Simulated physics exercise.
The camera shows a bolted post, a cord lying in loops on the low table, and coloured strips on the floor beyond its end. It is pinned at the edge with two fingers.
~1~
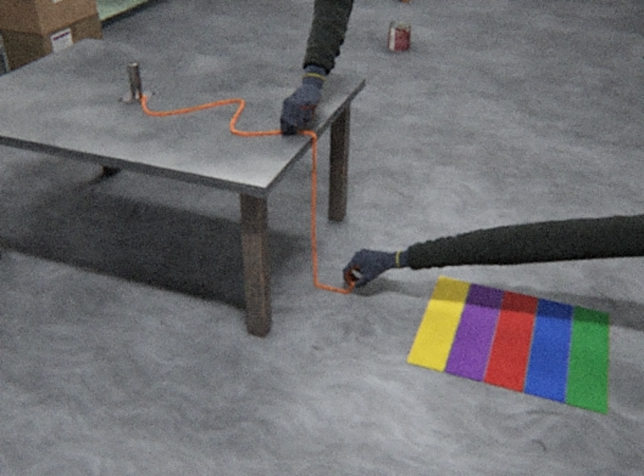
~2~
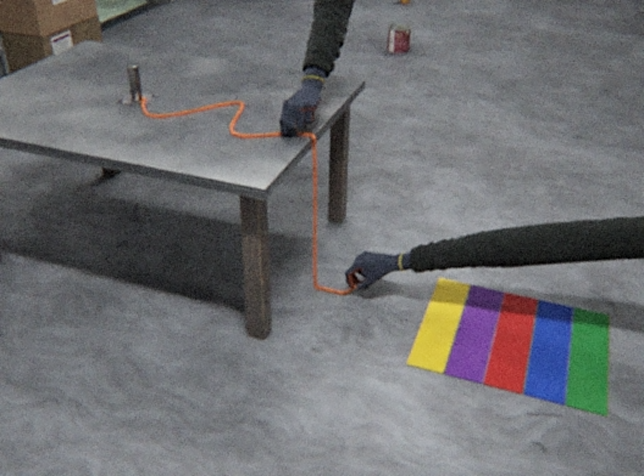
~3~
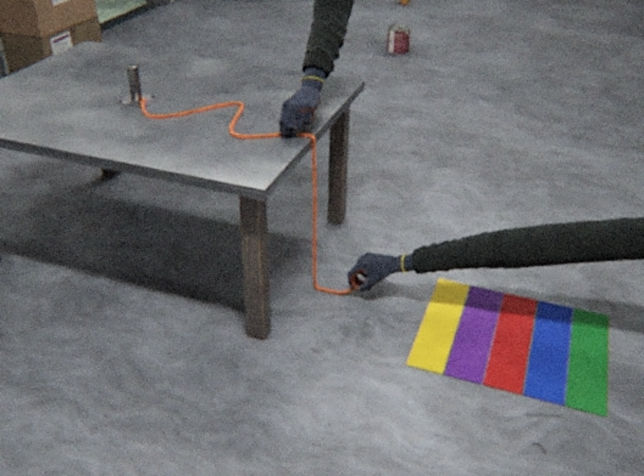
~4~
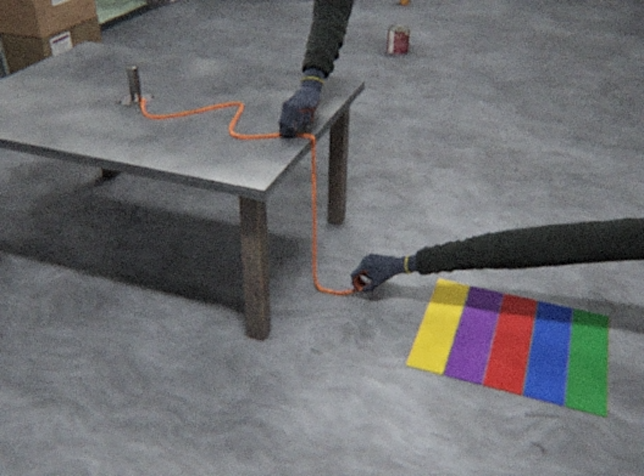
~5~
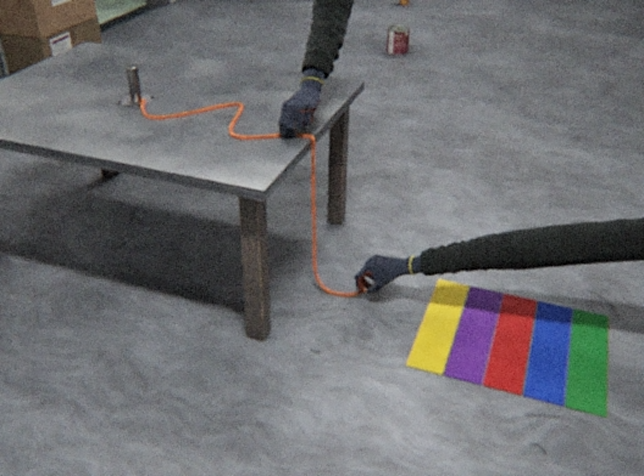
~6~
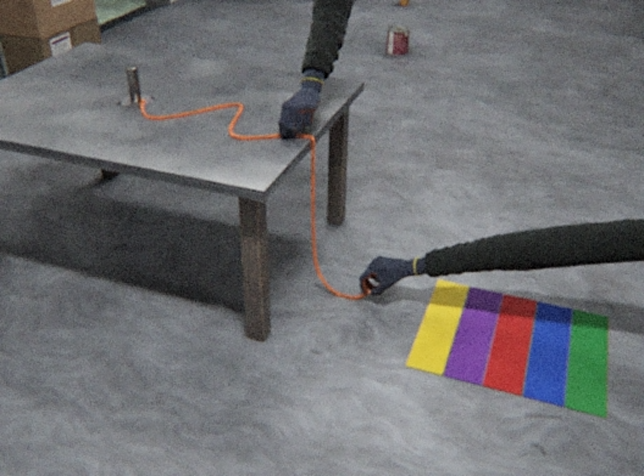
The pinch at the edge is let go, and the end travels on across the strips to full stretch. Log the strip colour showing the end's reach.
Reach: Green strip.
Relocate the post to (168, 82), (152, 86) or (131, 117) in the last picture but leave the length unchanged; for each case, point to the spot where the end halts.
Around (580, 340), (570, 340) and (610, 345).
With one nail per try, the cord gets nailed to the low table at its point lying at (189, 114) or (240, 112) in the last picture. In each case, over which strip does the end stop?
First try blue, second try red.
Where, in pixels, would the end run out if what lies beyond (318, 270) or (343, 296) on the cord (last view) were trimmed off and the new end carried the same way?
Roughly (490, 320), (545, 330).
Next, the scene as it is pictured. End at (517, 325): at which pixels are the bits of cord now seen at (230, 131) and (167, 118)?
Well, the first one sits at (319, 147), and the second one sits at (198, 109).
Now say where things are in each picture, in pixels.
End (353, 284); yellow (431, 349); purple (468, 358); red (506, 368); blue (547, 378); green (587, 388), in the first picture.
End (355, 286); cord through (147, 114) (223, 105) (232, 127) (297, 134) (315, 199) (315, 267), in the second picture.
End (358, 287), in the third picture.
End (361, 288); cord through (147, 115) (222, 106) (231, 128) (296, 135) (314, 200) (314, 268), in the fourth picture.
End (365, 290), in the fifth picture.
End (369, 291); cord through (146, 116) (222, 107) (231, 129) (296, 136) (313, 201) (317, 269), in the sixth picture.
Soon after, end near (517, 325); over red.
After that, end near (562, 336); over blue.
At the stop, end near (588, 342); over green. It gets as far as the green strip.
